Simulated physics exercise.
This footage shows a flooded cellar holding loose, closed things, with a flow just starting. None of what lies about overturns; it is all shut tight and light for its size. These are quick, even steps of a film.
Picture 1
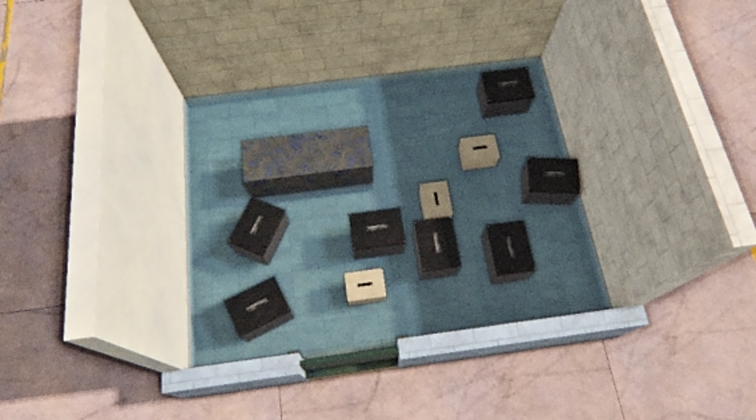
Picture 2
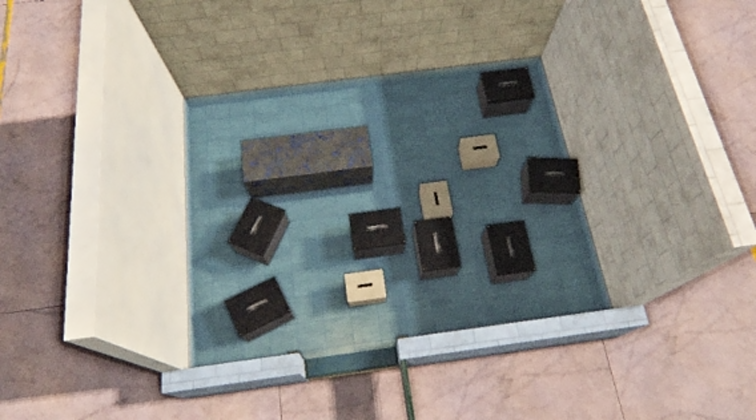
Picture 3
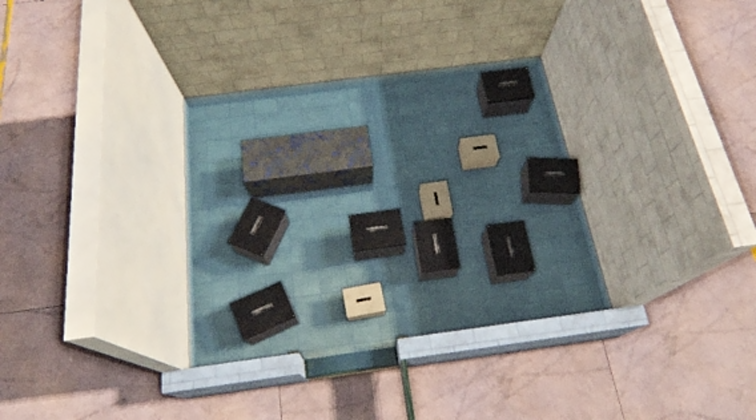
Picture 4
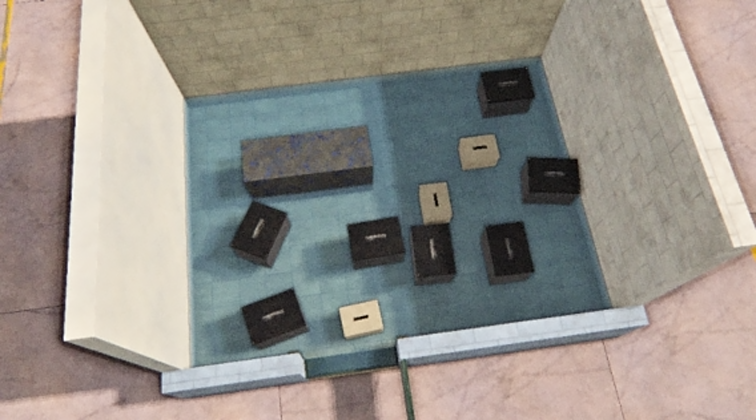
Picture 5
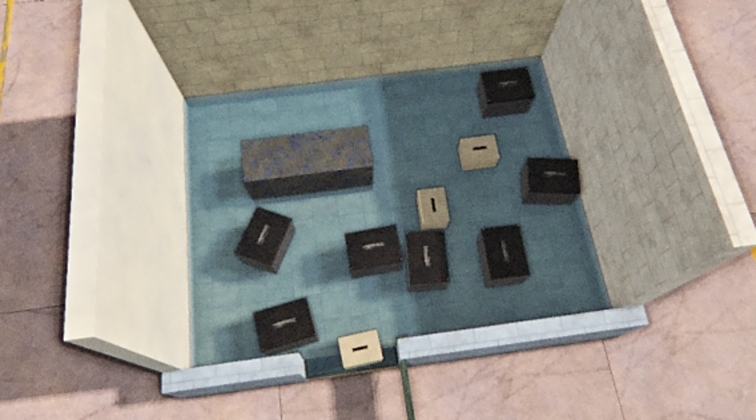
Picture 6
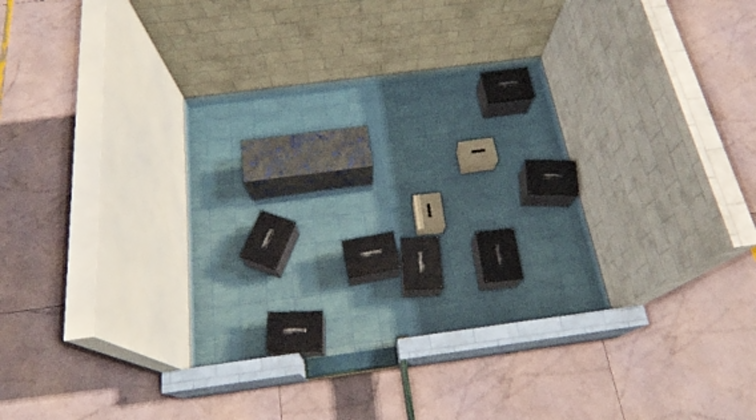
We see dark and pale boxes in a walled blue basin as a gap in the front wall opens; nearby boxes drift toward it, a pale one passes through and out of view, and several others shift slightly.
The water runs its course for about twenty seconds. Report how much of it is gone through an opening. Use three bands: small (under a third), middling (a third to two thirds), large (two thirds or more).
Large.
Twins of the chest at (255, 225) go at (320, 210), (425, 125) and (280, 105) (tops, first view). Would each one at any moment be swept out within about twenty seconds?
Going through them one by one: Escaped / escaped / remained.
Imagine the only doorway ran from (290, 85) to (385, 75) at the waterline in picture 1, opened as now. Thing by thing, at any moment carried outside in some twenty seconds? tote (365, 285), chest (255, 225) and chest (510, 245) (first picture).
Item one doesn't escape, item two gets away, item three doesn't escape.
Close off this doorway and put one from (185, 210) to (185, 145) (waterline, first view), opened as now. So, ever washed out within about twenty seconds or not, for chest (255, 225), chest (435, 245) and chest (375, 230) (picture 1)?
Item one: Leaves; item two: Remains; item three: Leaves.
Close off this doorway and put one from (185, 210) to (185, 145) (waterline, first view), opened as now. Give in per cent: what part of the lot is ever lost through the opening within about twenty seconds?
I'd say some 40 in a hundred.
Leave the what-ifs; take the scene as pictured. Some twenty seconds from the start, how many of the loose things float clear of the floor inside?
Count: 2.
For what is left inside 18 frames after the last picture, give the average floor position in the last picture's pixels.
Around pixel (462, 232).
A moment on, 2 of 10 are out; 8 afloat.
Next, 6 of 10 are out; 4 afloat.
Later, 7 of 10 are out; 3 afloat.
In the end, 8 of 10 are out; 2 afloat.
